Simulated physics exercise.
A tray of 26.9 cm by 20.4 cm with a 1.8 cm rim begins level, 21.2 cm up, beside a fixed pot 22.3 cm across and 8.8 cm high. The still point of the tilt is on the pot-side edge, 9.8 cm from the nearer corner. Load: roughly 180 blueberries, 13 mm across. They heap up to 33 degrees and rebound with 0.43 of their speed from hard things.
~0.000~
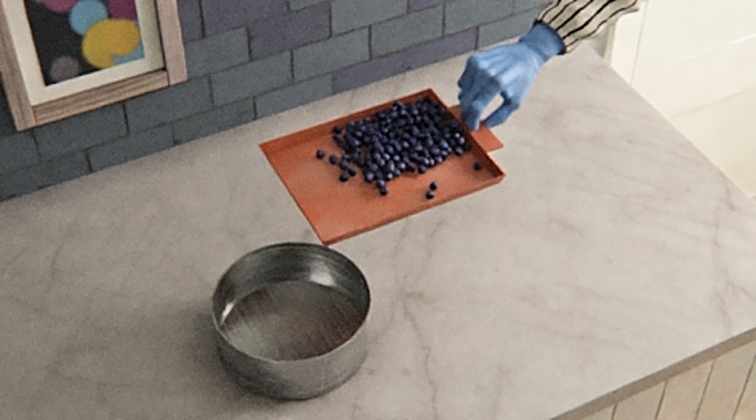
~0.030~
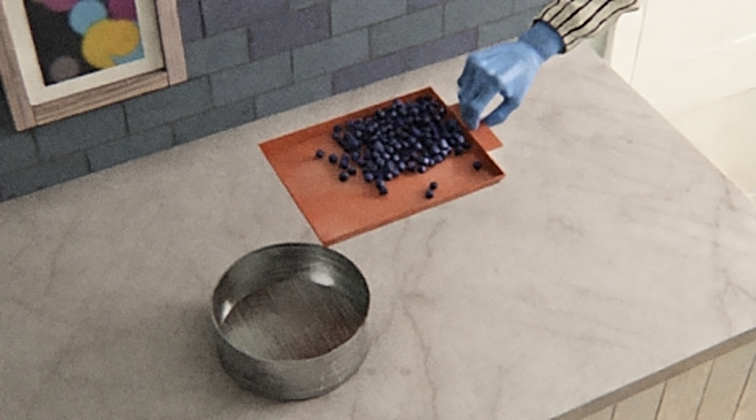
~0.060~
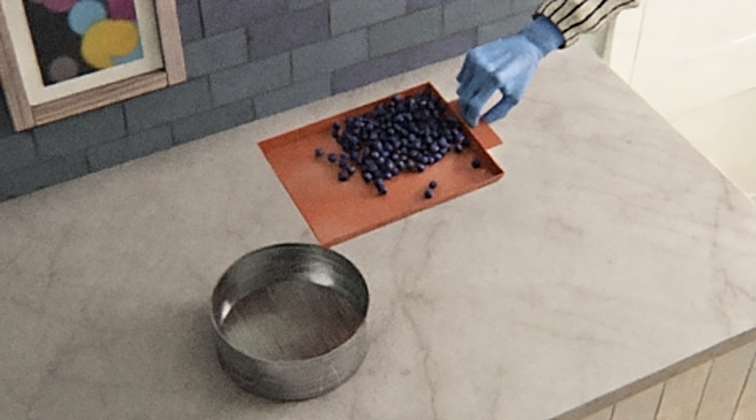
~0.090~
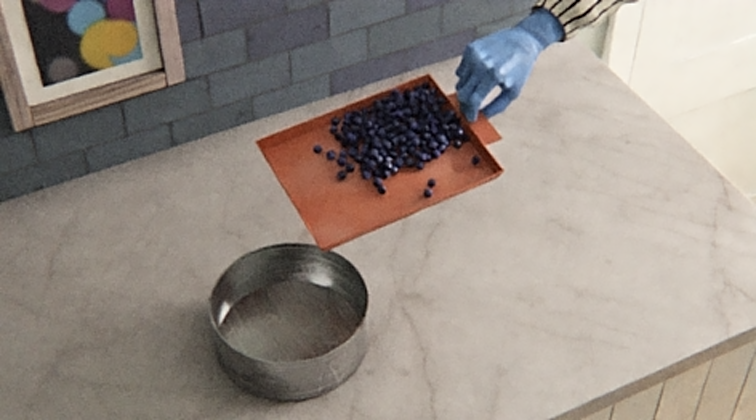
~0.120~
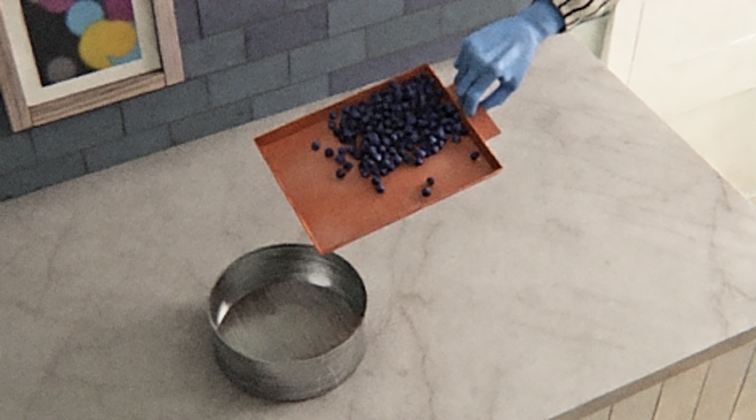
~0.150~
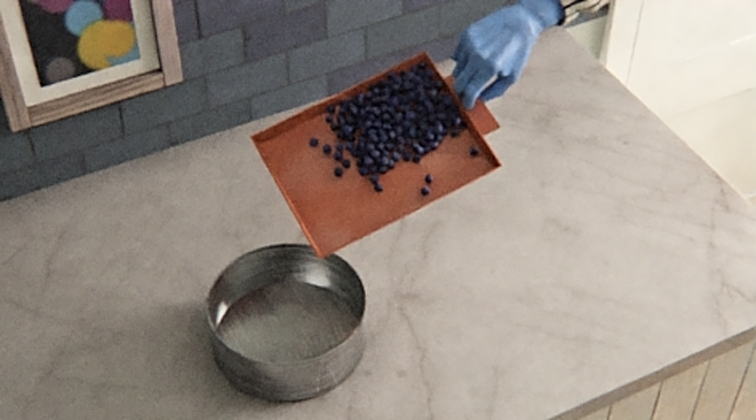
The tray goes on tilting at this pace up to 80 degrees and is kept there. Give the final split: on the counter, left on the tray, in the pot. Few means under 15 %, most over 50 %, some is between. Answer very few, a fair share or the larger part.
On the counter: A fair share; left on the tray: Very few; in the pot: The larger part.
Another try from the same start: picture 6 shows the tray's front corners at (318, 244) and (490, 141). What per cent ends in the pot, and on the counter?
Pot 80, counter 20.
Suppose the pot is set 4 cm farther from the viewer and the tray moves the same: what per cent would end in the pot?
Then about 35 per cent.
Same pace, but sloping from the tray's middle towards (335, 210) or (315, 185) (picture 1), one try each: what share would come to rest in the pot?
About 95 and 20 per cent.
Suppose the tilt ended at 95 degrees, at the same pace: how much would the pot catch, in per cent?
In that case some 65 per cent.
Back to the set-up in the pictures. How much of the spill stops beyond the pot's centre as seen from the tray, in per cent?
About 40 per cent.
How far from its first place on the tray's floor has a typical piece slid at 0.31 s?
Some 1 cm.
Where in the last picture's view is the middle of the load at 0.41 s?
Around (375, 167).
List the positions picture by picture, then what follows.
Tray tilt 0 degrees, front corners at (325, 237) and (500, 173); middle of the pieces at (398, 141); pot at (291, 299), in the first frame.
Tray tilt 1 degrees, front corners at (325, 238) and (500, 173); middle of the pieces at (397, 140), in the second frame.
Tray tilt 3 degrees, front corners at (324, 240) and (499, 172), lowest corner left front; middle of the pieces at (397, 138), in the third frame.
Tray tilt 7 degrees, front corners at (323, 243) and (498, 169), lowest corner left front; middle of the pieces at (396, 133), in the fourth frame.
Tray tilt 13 degrees, front corners at (322, 248) and (497, 166), lowest corner left front; middle of the pieces at (394, 128), in the fifth frame.
Tray tilt 19 degrees, front corners at (321, 252) and (496, 164), lowest corner left front; middle of the pieces at (392, 122); pot at (287, 300). The tray's pace is about 210 degrees a second, in the sixth frame.
After 0.31 s, tilt 53 degrees; the tray holds 100 %, the pot 0 %.
After 0.41 s, tilt 73 degrees; the tray holds 100 %, the pot 0 %.
Then, at 0.65 s, tilt 80 degrees; the tray holds 0 %, the pot 60 %.
In the end, at 1.5 s, counter 40 %, tray 0 %, pot 60 %.
